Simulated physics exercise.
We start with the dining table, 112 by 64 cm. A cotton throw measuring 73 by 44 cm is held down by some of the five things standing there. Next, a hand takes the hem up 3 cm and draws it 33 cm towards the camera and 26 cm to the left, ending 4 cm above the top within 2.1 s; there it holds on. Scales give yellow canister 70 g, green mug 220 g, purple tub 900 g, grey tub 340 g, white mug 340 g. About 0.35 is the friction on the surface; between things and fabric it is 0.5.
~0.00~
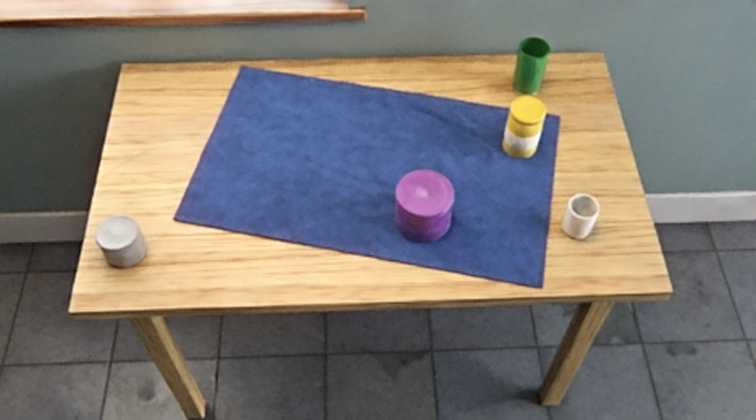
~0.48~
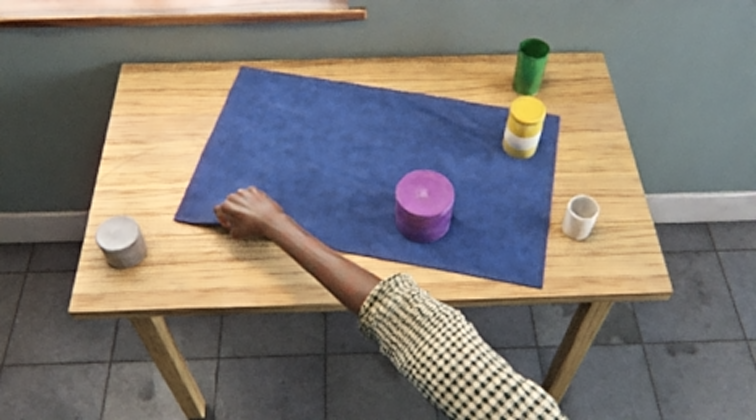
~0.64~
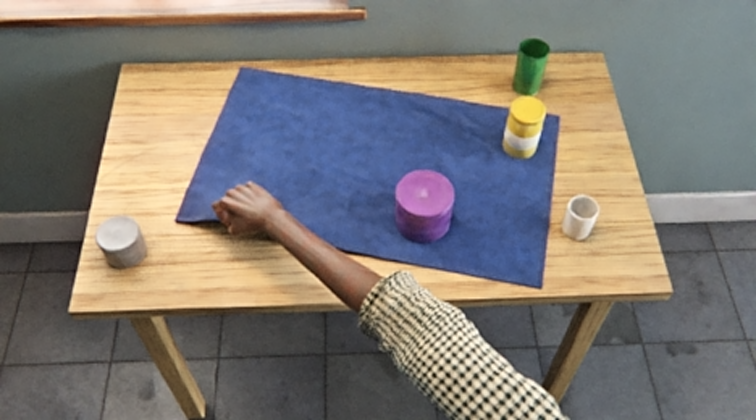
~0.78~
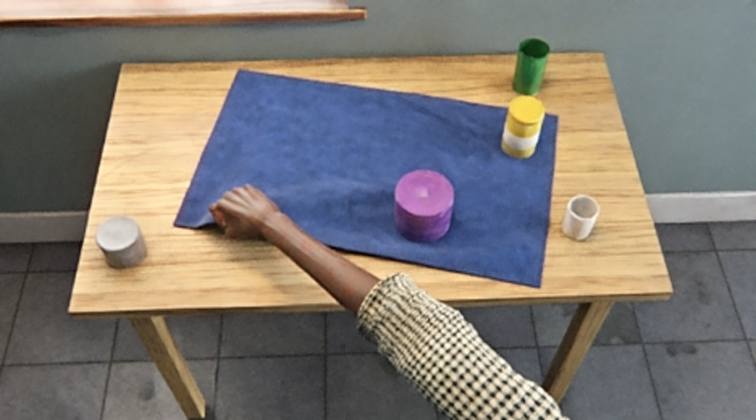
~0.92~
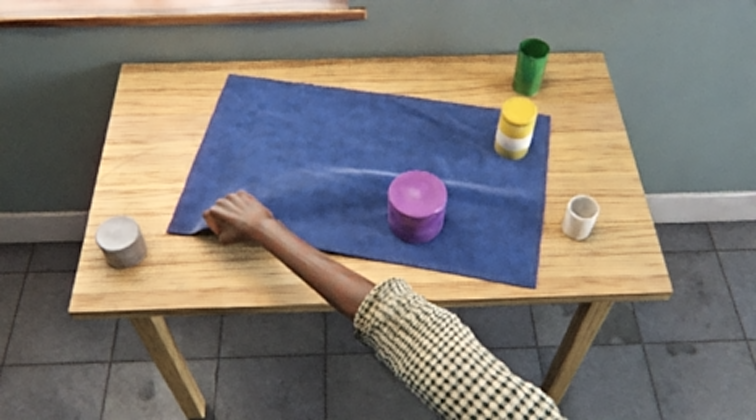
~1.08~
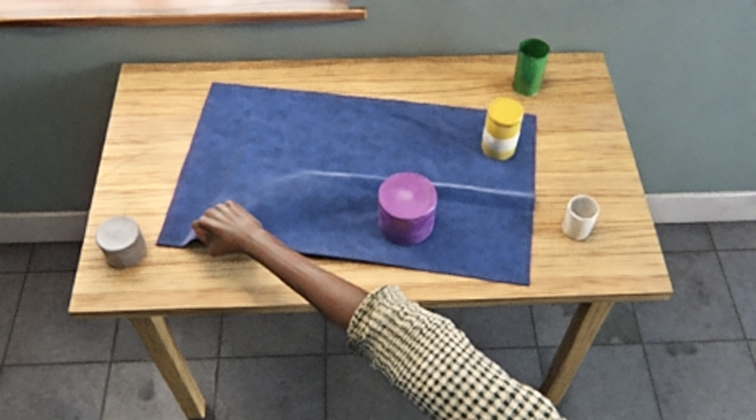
At the start, a blue cloth lies on a wooden table with a purple tub and a yellow canister on it, while grey, white and green containers stand off it. A hand grips the cloth's near left corner, then draws it a short way left and towards the viewer, creasing it and carrying both items along.
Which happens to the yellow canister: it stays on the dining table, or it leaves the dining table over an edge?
It stays on the dining table.
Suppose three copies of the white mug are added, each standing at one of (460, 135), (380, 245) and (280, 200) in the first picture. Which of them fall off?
Taking them one by one: Is left on top, then is lost, then is lost.
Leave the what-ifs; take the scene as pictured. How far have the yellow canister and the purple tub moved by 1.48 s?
Yellow canister: 15 cm; purple tub: 10 cm.
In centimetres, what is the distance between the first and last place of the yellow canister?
Roughly yellow canister 40 cm.
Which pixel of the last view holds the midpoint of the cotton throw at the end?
Midpoint, last view: Approx. (196, 269).
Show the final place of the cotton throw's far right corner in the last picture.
It settles at roughly (350, 141).
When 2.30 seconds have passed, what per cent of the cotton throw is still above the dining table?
About 80 per cent.
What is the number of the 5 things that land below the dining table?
That works out to 0 of them.
By 1.5 s, 100 % of the cotton throw is still over the top; yellow canister 15 cm off its start, purple tub 11 cm off its start.
By 1.9 s, 95 % of the cotton throw is still over the top; yellow canister 29 cm off its start, purple tub 22 cm off its start.
By 2.3 s, 80 % of the cotton throw is still over the top; yellow canister 38 cm off its start at (343, 142), purple tub 31 cm off its start at (272, 257), grey tub 1 cm off its start at (113, 235).
By 2.7 s, 75 % of the cotton throw is still over the top; yellow canister 42 cm off its start, purple tub 35 cm off its start, grey tub 1 cm off its start.
By 4.3 s, 75 % of the cotton throw is still over the top; yellow canister 42 cm off its start at (323, 152), purple tub 35 cm off its start at (253, 271), grey tub 1 cm off its start at (112, 236).
